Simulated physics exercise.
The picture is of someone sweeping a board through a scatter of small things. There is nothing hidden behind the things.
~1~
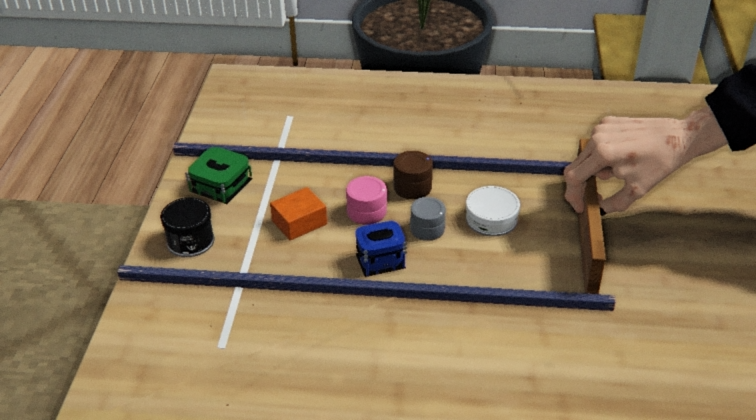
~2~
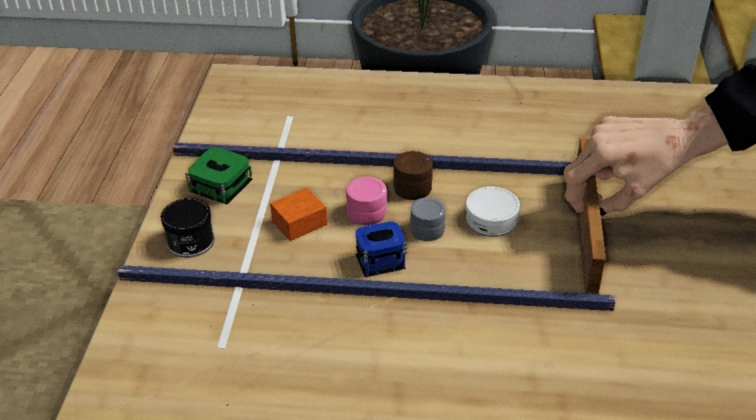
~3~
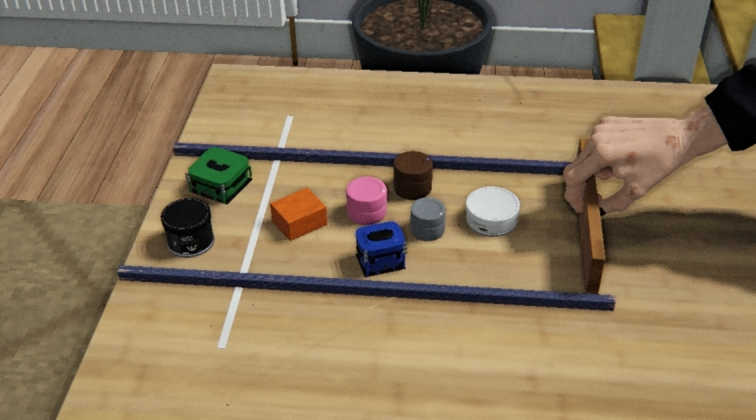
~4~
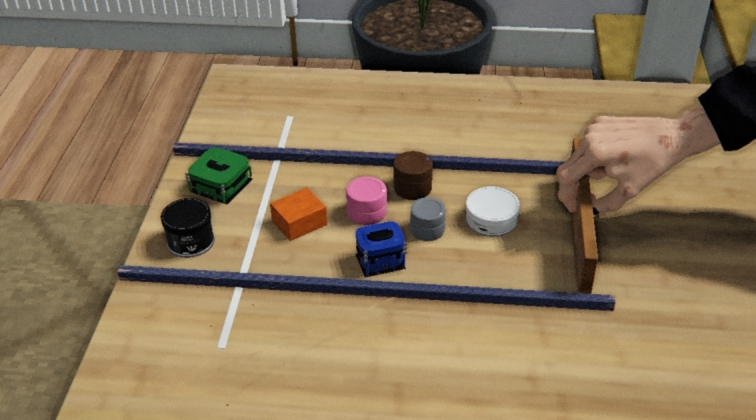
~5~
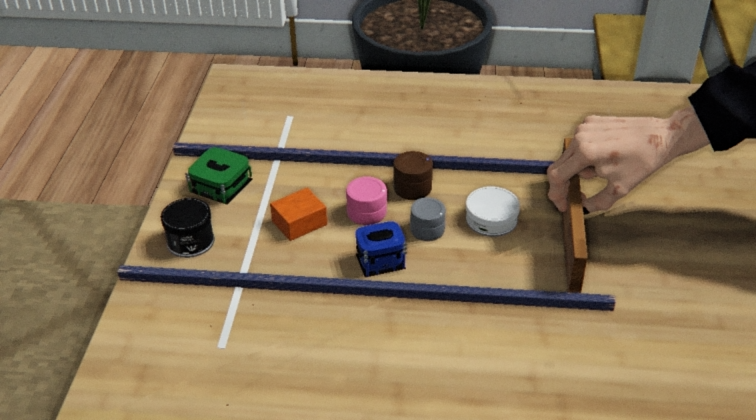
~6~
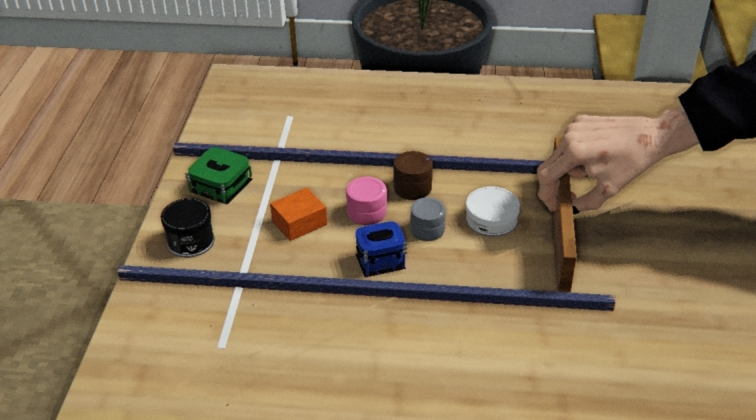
On a wooden table between two dark blue rails, a hand held a brown board upright, then slid it a short way left toward a white bowl, while the scattered little containers and orange block stayed still.
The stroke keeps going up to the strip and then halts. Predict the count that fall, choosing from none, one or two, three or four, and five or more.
Fallen: Nil.
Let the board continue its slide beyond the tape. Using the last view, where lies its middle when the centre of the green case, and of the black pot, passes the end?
The middle is at (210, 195) when it's the green case, and at (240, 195) when it's the black pot.
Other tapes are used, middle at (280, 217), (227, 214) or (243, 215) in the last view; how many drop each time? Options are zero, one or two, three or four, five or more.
In order, the falls would come to not one; 1 or 2; no fall at all.
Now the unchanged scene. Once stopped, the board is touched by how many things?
The count is 4.
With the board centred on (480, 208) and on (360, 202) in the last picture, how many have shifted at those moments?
The counts are 2 and 6.
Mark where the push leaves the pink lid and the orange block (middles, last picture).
I'd put one close to (195, 187) and the other close to (200, 220).
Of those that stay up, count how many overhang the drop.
2 in all.
Early on, none off yet; black pot at rest near (188, 228); green case at rest near (220, 175); orange block at rest near (299, 214).
Finally, the number that fall off is zero.
